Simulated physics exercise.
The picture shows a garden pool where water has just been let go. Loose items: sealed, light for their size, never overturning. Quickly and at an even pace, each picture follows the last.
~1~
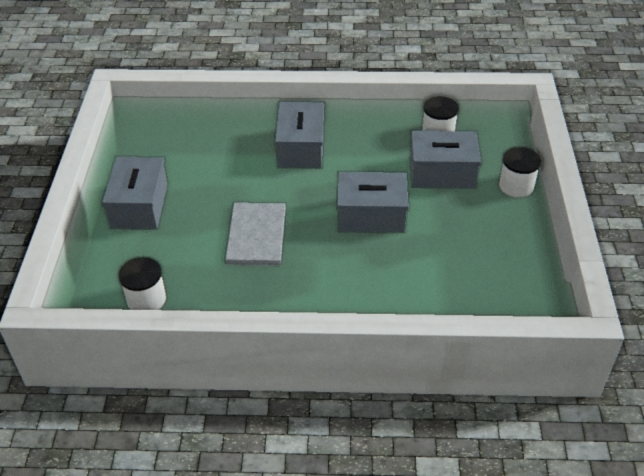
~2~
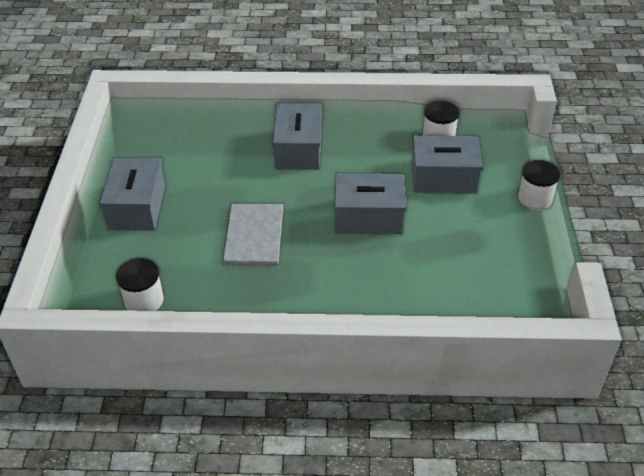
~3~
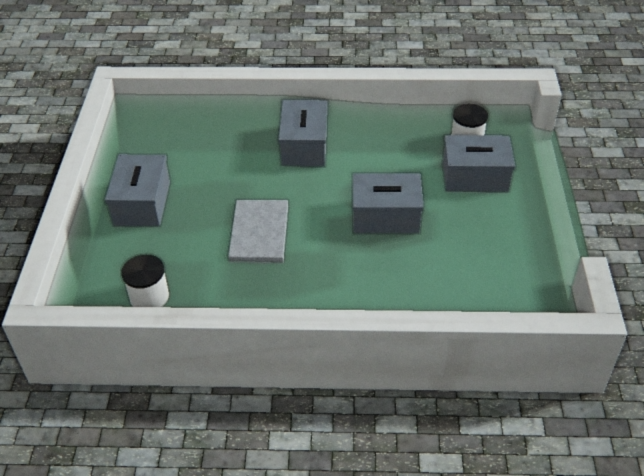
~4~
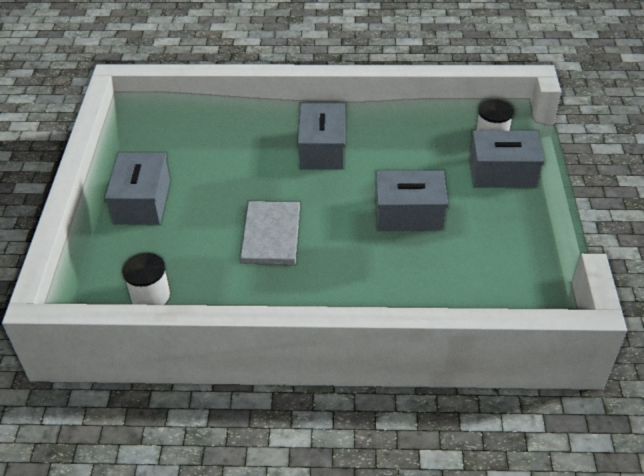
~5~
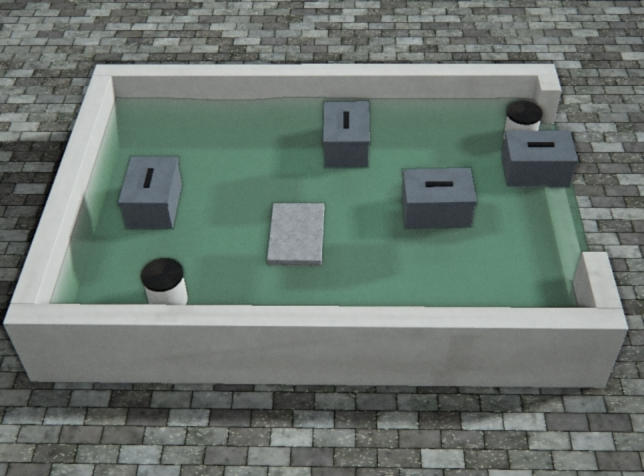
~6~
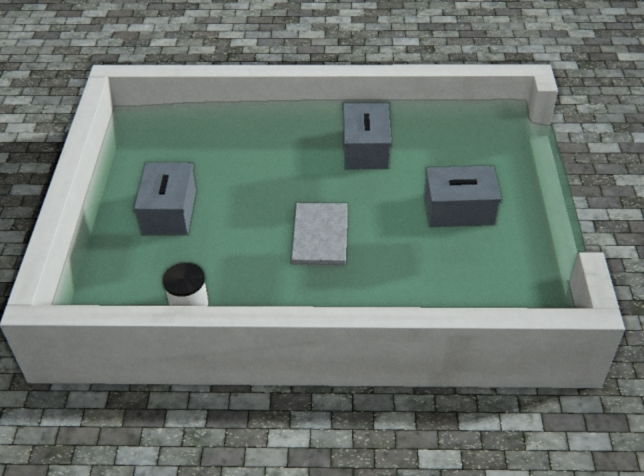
A pale-walled rectangular pool of green water sits on grey paving, seen from above at an angle by a nearly still camera with slight shakes. Four slotted blue-grey boxes, a light grey slab and three dark-topped white cylinders are spread across it. The middle of the right wall opens, the rightmost cylinder leaves first, the others drift rightward, and the upper-right cylinder and box disappear from view.
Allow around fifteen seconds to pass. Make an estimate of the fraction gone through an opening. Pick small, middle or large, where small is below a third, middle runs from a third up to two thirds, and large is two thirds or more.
Large.
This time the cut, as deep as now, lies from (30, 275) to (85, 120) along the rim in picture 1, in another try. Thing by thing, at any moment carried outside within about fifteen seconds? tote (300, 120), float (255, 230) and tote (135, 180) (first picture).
In turn: Through, out, carried outside.
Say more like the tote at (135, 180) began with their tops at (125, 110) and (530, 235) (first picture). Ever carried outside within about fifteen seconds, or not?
Taking them in order, the first is remaining and the second is lost through the gap.
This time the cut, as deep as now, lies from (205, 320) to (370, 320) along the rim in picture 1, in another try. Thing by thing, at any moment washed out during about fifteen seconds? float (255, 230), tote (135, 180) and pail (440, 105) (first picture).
Lost, lost, retained.
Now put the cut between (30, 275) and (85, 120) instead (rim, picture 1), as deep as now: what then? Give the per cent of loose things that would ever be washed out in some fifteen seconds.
50 per cent or so.
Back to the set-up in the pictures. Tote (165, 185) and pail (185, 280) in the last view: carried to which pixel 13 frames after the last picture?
Estimate - first: (206, 195), second: (245, 289).
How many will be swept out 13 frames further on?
That makes 5.
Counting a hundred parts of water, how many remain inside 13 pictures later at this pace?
I'd put it near 52 per cent.
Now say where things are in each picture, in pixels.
The first frame shows a tote at (373, 189), afloat; a tote at (300, 122), afloat; 0 of 8 have shifted.
The second frame shows a tote at (370, 190), afloat; a tote at (298, 123), afloat; 1 of 8 have shifted.
The third frame shows a tote at (387, 190) floats, close to its start; a tote at (304, 120) floats; 4 of 8 have shifted.
The fourth frame shows a tote at (411, 187), afloat, close to its start; a tote at (322, 123), afloat, close to its start; 6 of 8 have shifted.
The fifth frame shows a tote at (439, 185) floats, a stride from its start; a tote at (346, 121) floats, close to its start; 8 of 8 have shifted.
The sixth frame shows a tote at (463, 183), afloat, a stride from its start; a tote at (367, 123) floats, a stride from its start; 8 of 8 have shifted.
A moment on, 3 of 8 are out; 5 afloat.
Next, 5 of 8 are out; 3 afloat.
Later, 6 of 8 are out; 2 afloat.
In the end, 6 of 8 are out; 2 afloat.
